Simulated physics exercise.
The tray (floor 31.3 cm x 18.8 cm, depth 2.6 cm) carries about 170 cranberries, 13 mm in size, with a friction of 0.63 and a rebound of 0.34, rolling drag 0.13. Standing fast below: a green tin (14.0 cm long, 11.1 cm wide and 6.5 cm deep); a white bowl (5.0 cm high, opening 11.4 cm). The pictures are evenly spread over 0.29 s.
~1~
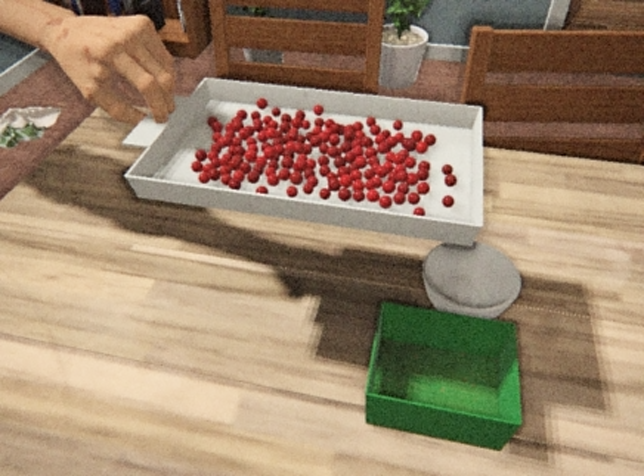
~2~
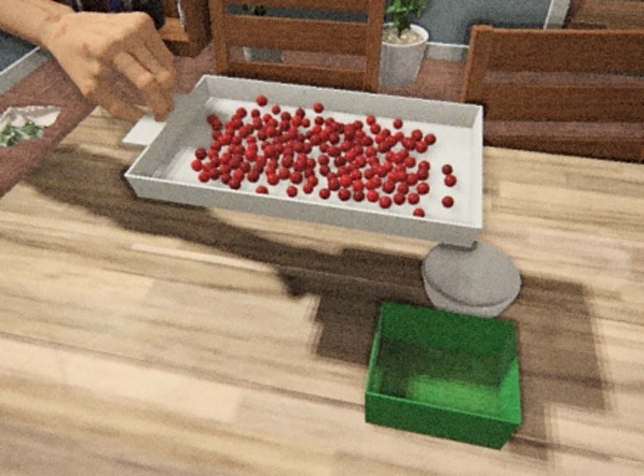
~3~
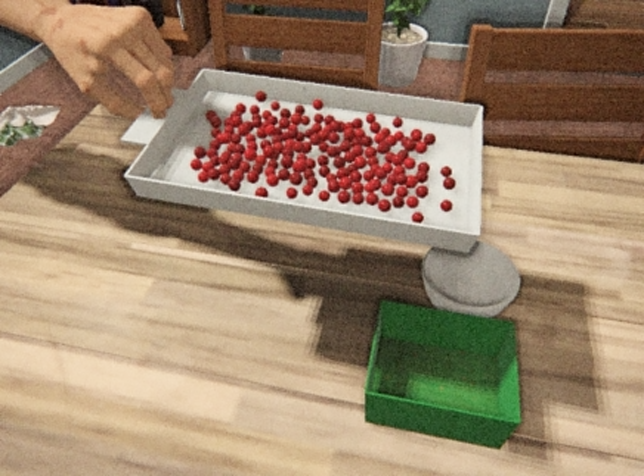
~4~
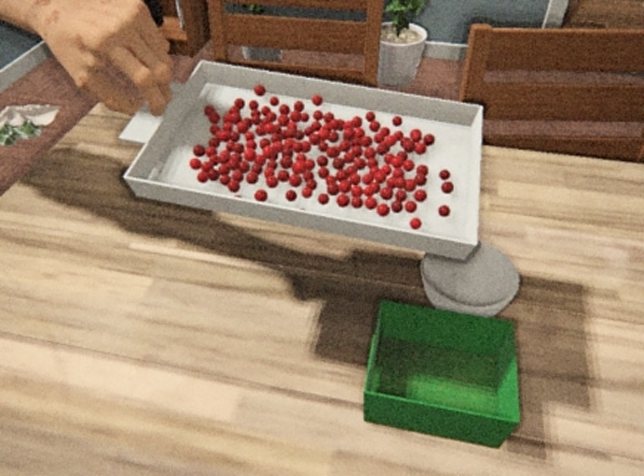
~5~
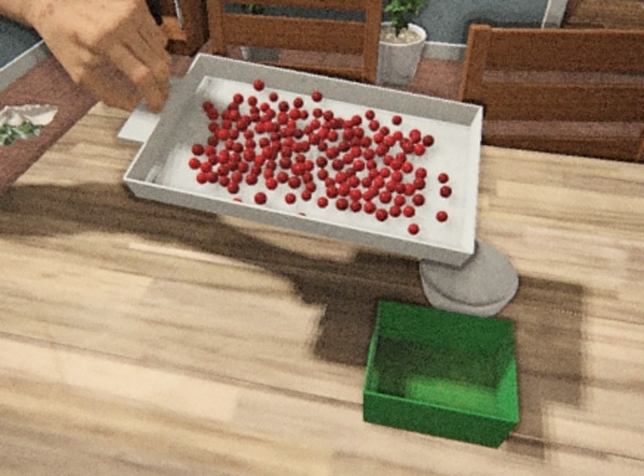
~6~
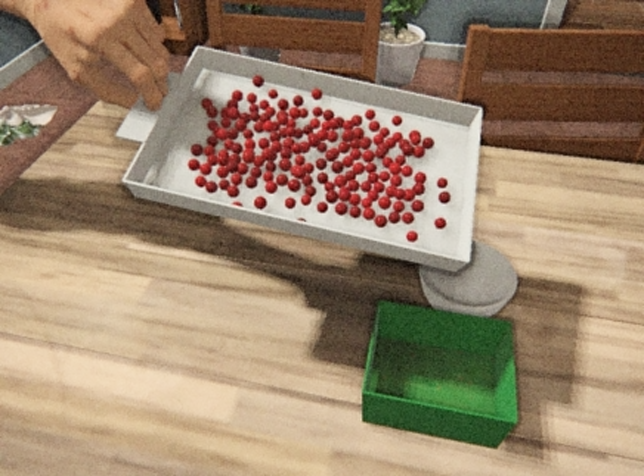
A hand at the upper left holds a shallow white tray of small red berries above a light wooden table, seen from above at an angle, with wooden chairs and a potted plant behind. Below the tray's right side sit a whitish bowl and, nearer the viewer, an open green box. The tray gradually tilts toward the front right, its berries barely shifting, while the camera stays practically still.
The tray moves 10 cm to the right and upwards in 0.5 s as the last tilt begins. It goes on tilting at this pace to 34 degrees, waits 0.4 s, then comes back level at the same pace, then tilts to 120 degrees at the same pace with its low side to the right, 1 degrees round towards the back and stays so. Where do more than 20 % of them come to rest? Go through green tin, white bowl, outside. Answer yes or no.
Green tin yes, white bowl no, outside yes.
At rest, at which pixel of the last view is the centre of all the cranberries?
Near (405, 319).
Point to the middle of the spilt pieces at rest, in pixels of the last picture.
At about (395, 297).
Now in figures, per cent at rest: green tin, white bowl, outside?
Green tin 35; white bowl 5; outside 65.
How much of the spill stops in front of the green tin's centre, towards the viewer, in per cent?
Some 0 per cent.
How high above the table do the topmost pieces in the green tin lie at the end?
Some 3.0 cm.
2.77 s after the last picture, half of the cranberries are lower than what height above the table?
Some 16 cm.
Then, 1.07 s after the last picture, tilt 18 degrees; tray 100 %; middle of all pieces on or above the table near (333, 196).
Then, 1.95 s after the last picture, tilt 31 degrees; tray 100 %; middle of all pieces on or above the table near (450, 179).
Then, 2.77 s after the last picture, tilt 84 degrees; tray 95 %; middle of all pieces on or above the table near (421, 224).
Then, 3.55 s after the last picture, tilt 120 degrees; outside 65 %, green tin 35 %; middle of all pieces on or above the table near (404, 316).
In the end, outside 65 %, tray 0 %, green tin 35 %, white bowl 5 %.
